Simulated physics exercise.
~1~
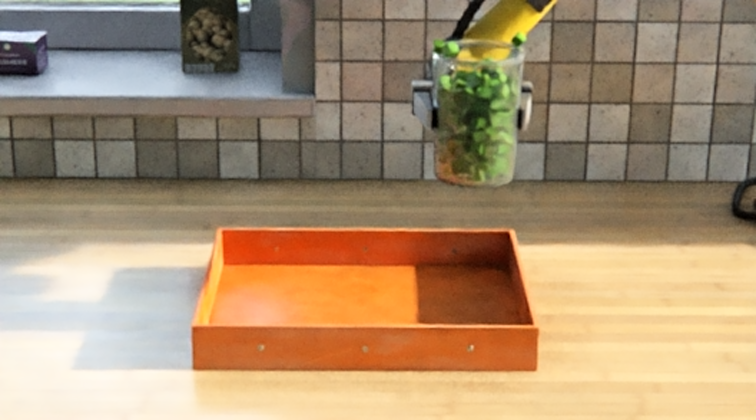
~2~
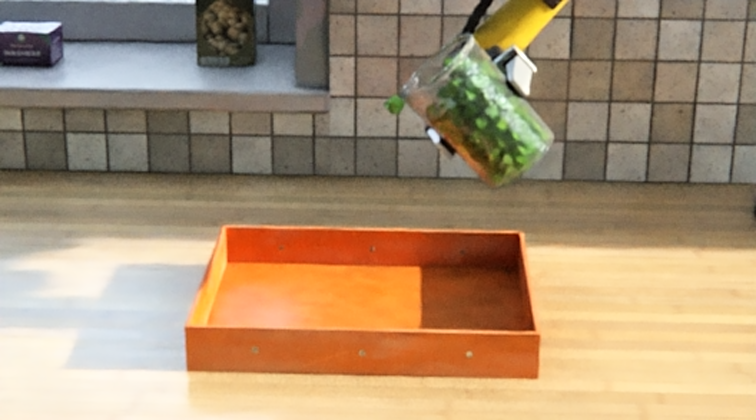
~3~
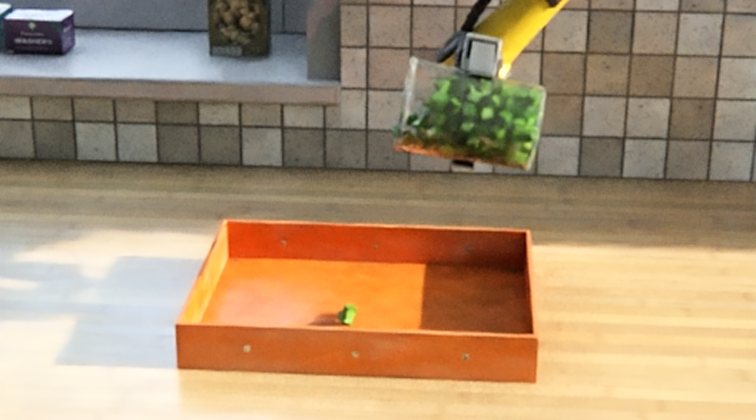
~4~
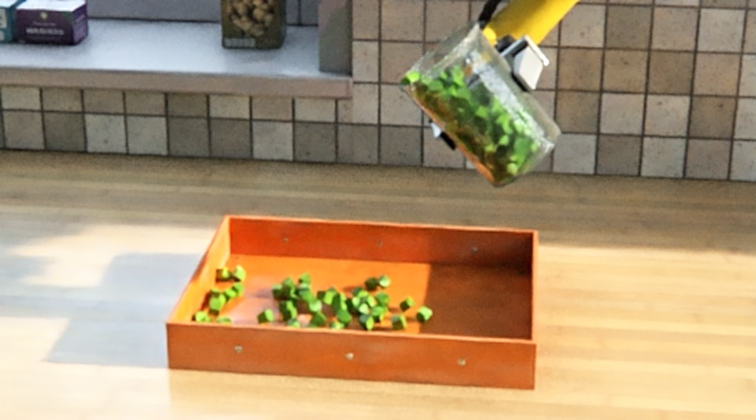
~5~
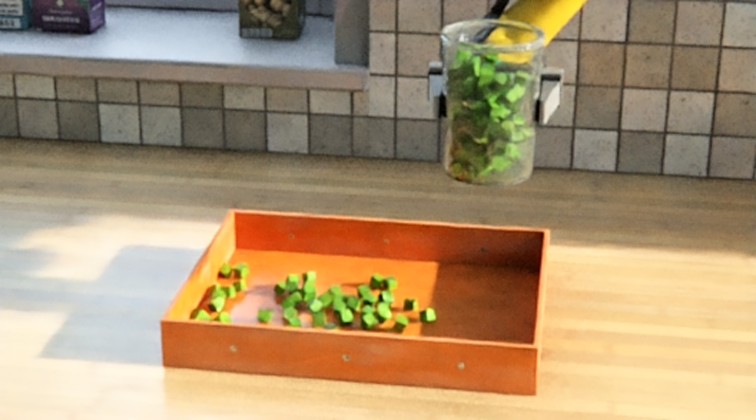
At first, a yellow robot arm holds a clear cup full of small green vegetable dice upright above an empty orange tray on a wooden table, with a tiled wall behind. The arm tips the cup toward the left, and a piece slips toward the rim. Once the cup lies on its side, a single green piece rests in the tray. More dice then spill out and scatter over the left and middle of the tray as the arm begins tilting the cup back. Finally the cup is upright again, still holding most of its load, with a modest scattering left below.
